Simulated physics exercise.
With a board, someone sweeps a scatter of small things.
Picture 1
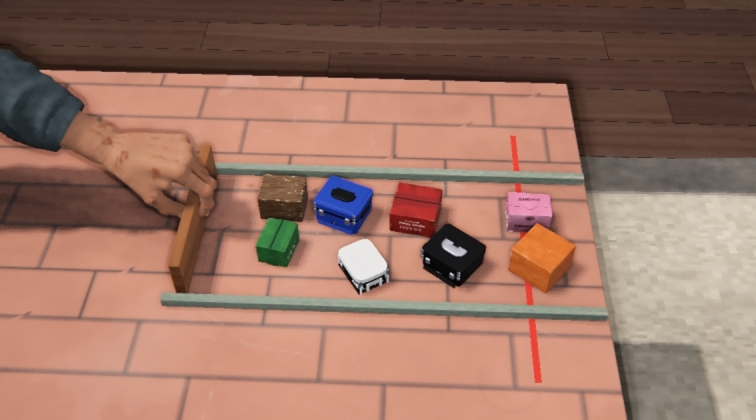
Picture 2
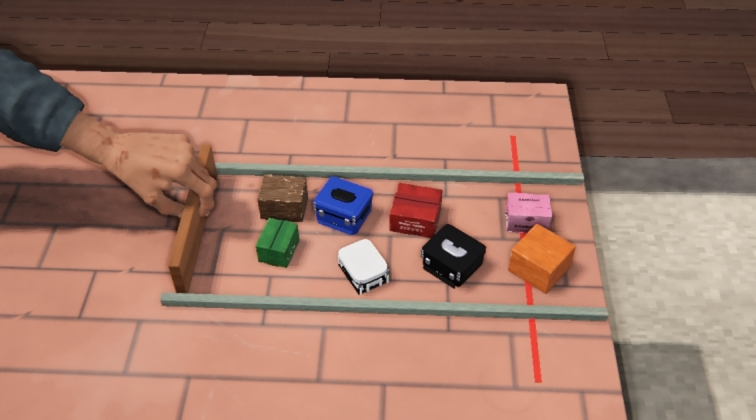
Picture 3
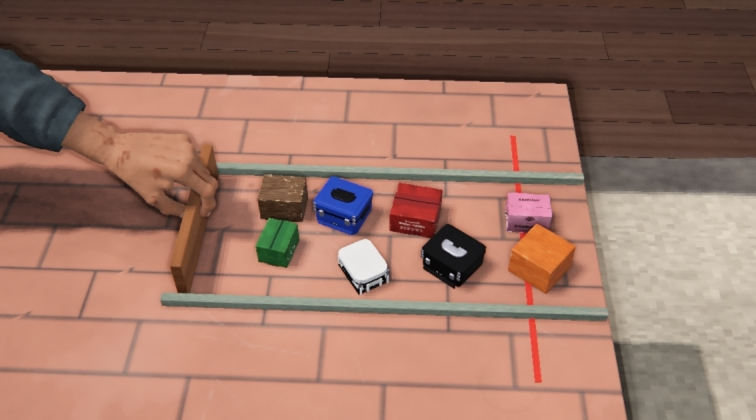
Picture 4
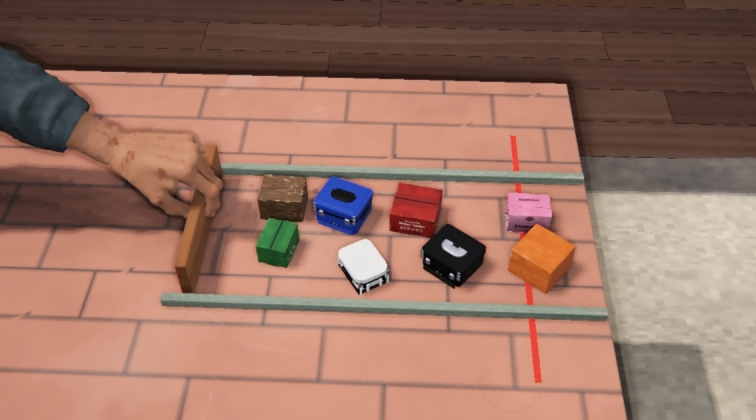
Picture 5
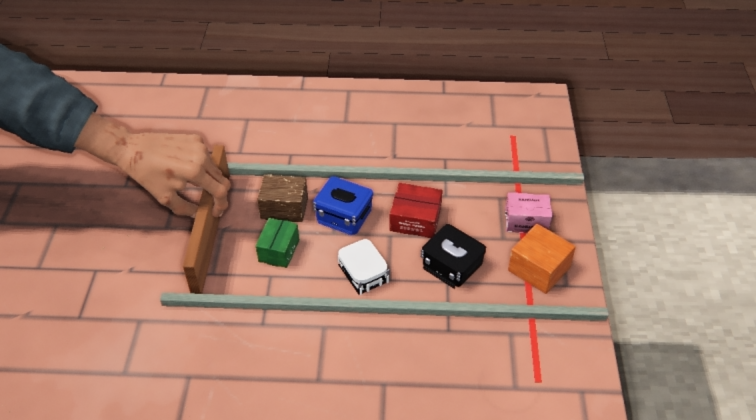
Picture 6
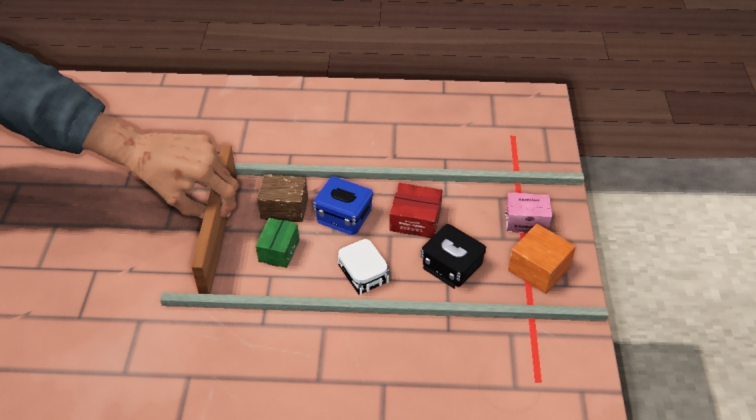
A hand in a blue sleeve holds a brown board upright at the left of a pink, brick-patterned surface, seen from above at an angle. Between two grey-green rails lie brown, green, blue, white, red and black things, with a pink box and an orange block by a red tape line at right. The hand slides the board slightly rightward, while the objects and camera stay still.
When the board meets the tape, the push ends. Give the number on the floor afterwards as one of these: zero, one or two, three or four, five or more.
On the floor afterwards: Three or four.
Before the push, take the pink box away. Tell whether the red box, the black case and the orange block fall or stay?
Red box gone, black case safe, orange block gone.
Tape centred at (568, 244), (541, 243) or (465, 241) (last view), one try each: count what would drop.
Respectively 5, 5 and 1.
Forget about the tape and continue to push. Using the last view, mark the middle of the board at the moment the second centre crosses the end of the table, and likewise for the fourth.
About (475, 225), then (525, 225).
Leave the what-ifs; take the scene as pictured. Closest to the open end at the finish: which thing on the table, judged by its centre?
Foremost: The blue case.
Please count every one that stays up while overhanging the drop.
Overhang count: 2.
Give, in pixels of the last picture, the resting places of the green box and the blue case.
In the last picture, roughly (541, 237) and (591, 215).
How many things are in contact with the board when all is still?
Counting them up gives 3.
A little later, none off yet; orange block at rest near (542, 258); pink box at rest near (528, 214); black case at rest near (453, 257).
When it is over, the number that fall off is three or four; down, red box, pink box and orange block.
